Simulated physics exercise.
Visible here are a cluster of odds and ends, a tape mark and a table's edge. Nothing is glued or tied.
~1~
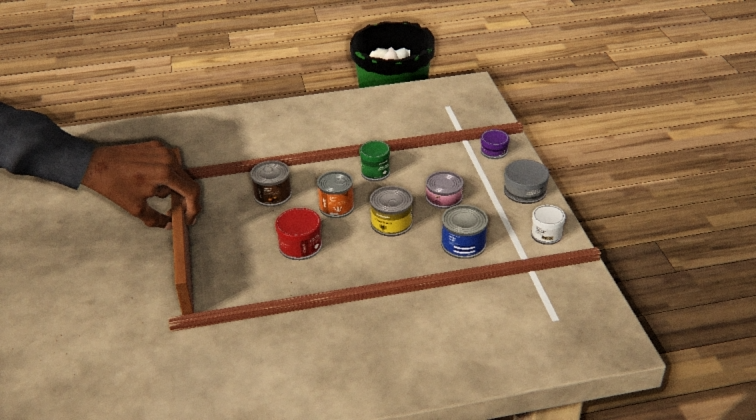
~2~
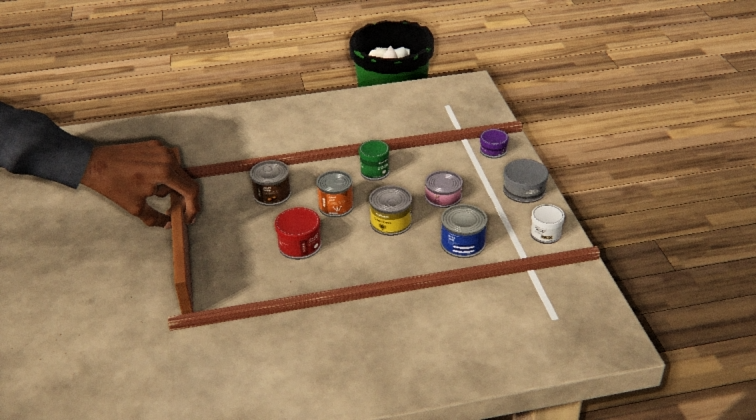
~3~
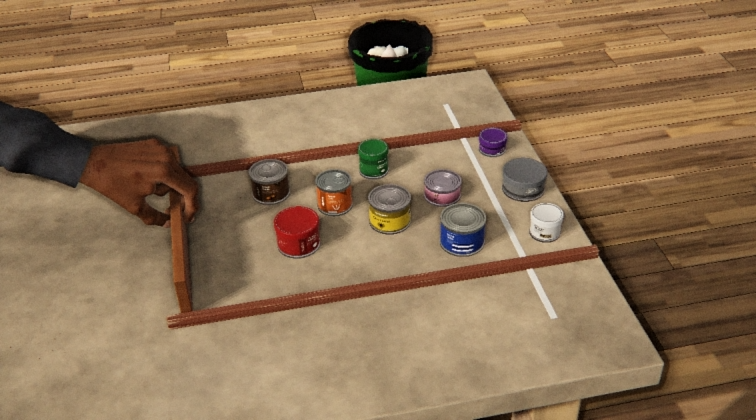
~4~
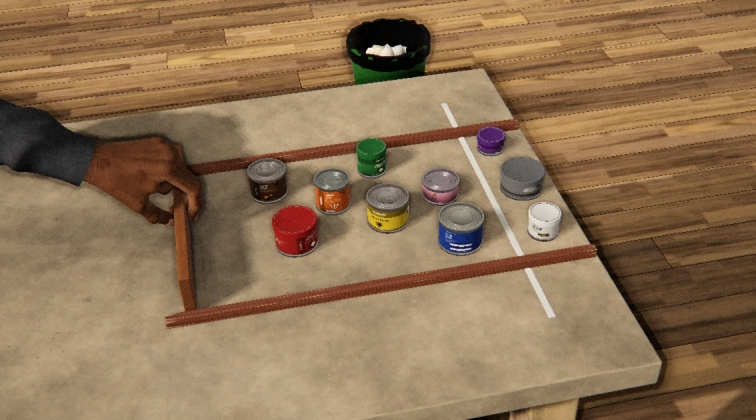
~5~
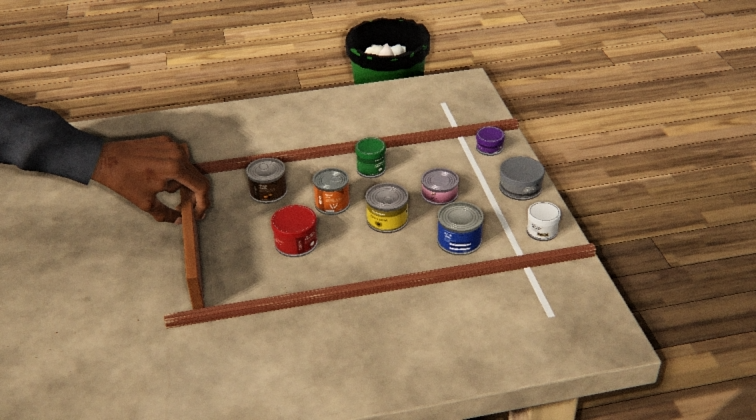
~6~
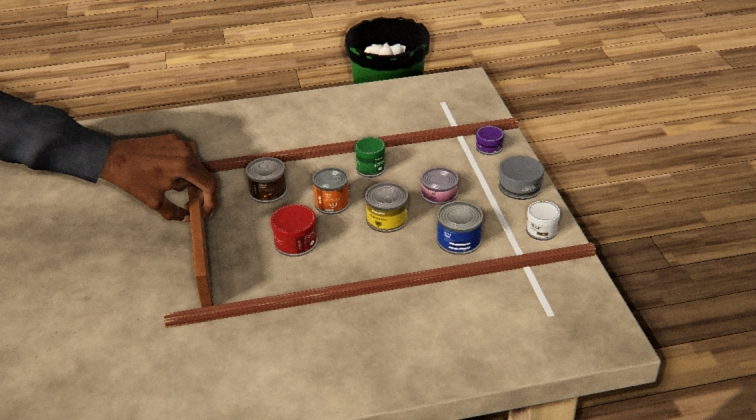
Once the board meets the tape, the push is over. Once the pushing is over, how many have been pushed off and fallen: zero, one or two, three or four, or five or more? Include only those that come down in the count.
One or two have.
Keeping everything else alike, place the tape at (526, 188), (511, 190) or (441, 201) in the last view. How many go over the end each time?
First 5, then 4, then 0.
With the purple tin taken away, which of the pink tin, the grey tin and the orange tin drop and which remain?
Pink tin: Still there. Grey tin: Over the edge. Orange tin: Still there.
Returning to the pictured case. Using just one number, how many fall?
1.
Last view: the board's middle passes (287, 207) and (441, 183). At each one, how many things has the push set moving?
Note: First position 2; second position 8.
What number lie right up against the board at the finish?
It's touching 4 at the end.
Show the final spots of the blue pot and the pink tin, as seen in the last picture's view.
First at (535, 226); second at (526, 159).
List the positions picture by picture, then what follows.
The first frame shows grey tin (526, 182); white pot (548, 225); purple tin (495, 145); board (181, 227); tape (494, 198).
The second frame shows white pot (547, 224); red pot (299, 233).
The third frame shows purple tin (493, 142); brown tin (270, 182).
The fourth frame shows grey tin (522, 179); board (182, 224).
The fifth frame shows white pot (543, 222); pink tin (440, 187).
The sixth frame shows grey tin (521, 178); white pot (543, 221); purple tin (490, 140); board (198, 220); tape (489, 193).
Soon after, none off yet; grey tin at rest near (521, 178); white pot at rest near (543, 221); purple tin at rest near (490, 140).
After that, none off yet; grey tin moving near (528, 175); white pot at rest near (543, 221); purple tin at rest near (490, 140).
In the end, the number that fall off is one or two; gone, grey tin.
